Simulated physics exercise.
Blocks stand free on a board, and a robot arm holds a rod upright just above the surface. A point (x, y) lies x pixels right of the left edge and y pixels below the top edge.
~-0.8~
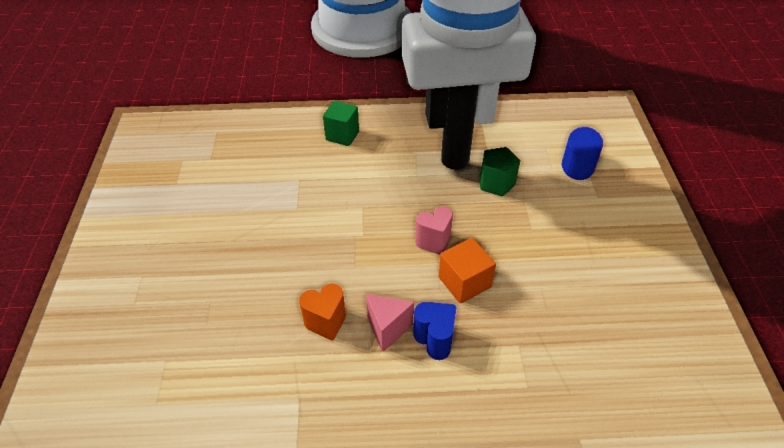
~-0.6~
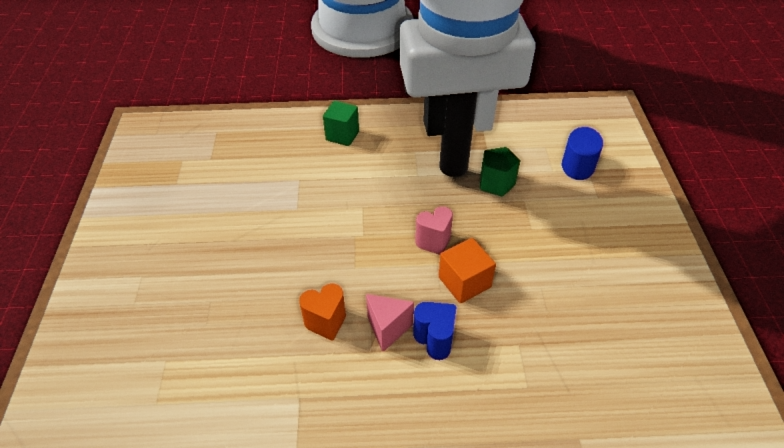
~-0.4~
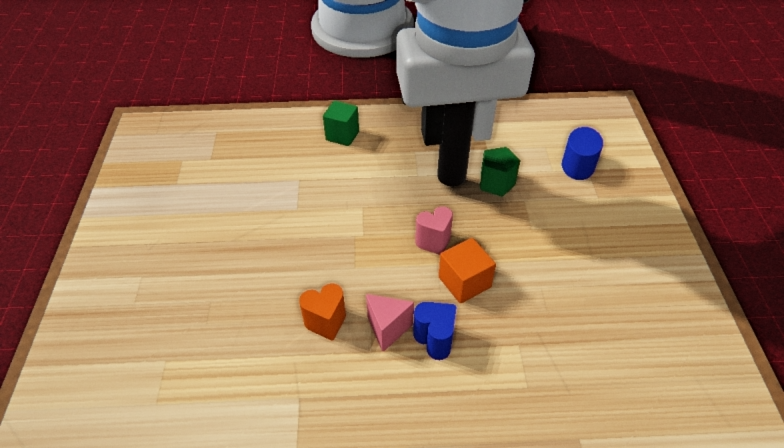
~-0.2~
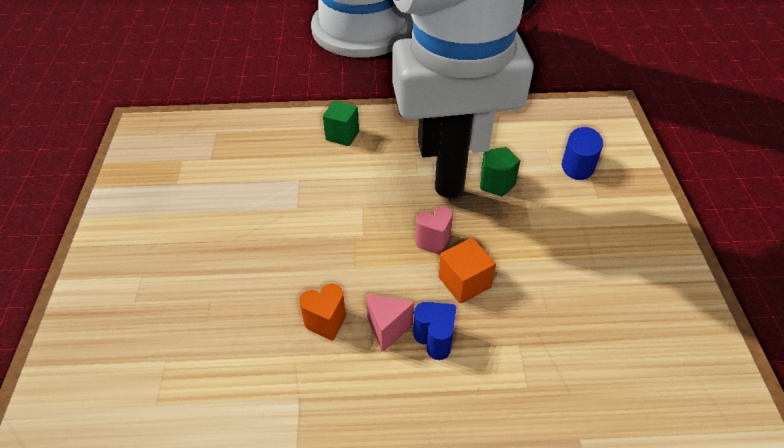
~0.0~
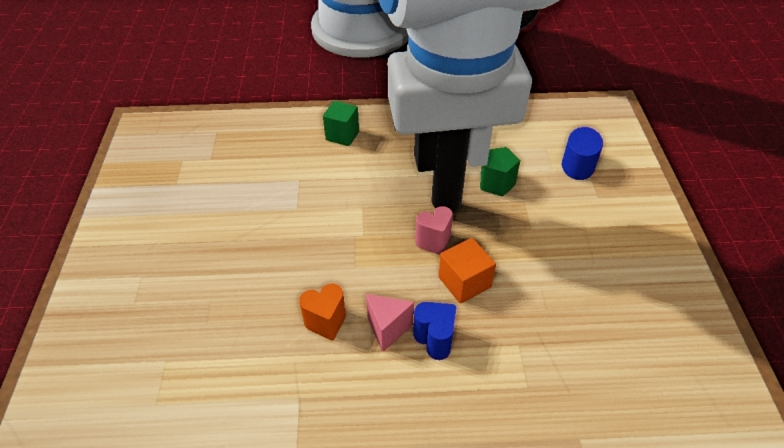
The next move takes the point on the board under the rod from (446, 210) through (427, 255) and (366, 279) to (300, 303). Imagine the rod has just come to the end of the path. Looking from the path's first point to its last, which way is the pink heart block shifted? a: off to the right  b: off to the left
It's b.
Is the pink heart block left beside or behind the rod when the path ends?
Yes, I think so.
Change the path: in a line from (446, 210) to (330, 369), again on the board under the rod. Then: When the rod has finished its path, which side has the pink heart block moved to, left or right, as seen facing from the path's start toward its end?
It slides leftward.
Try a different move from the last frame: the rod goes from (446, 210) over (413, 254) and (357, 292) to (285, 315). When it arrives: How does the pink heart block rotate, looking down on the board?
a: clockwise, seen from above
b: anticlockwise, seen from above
b
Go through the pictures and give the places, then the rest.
Rod's lower end at (455, 160); orange heart block at (322, 300); pink heart block at (436, 218), in the first picture.
Rod at (454, 167); blocks still, in the second picture.
Rod at (452, 177); blocks still, in the third picture.
Rod at (449, 188); blocks still, in the fourth picture.
Rod at (447, 202); orange heart block at (322, 300); pink heart block at (436, 218), in the fifth picture.
The first path, step by step. One third of the way, rod at (427, 247); pink heart block at (415, 252), turned 50° clockwise.
Two thirds of the way, rod at (365, 272); pink heart block at (393, 273).
At the end, rod at (298, 296); orange heart block still; pink heart block at (393, 273).
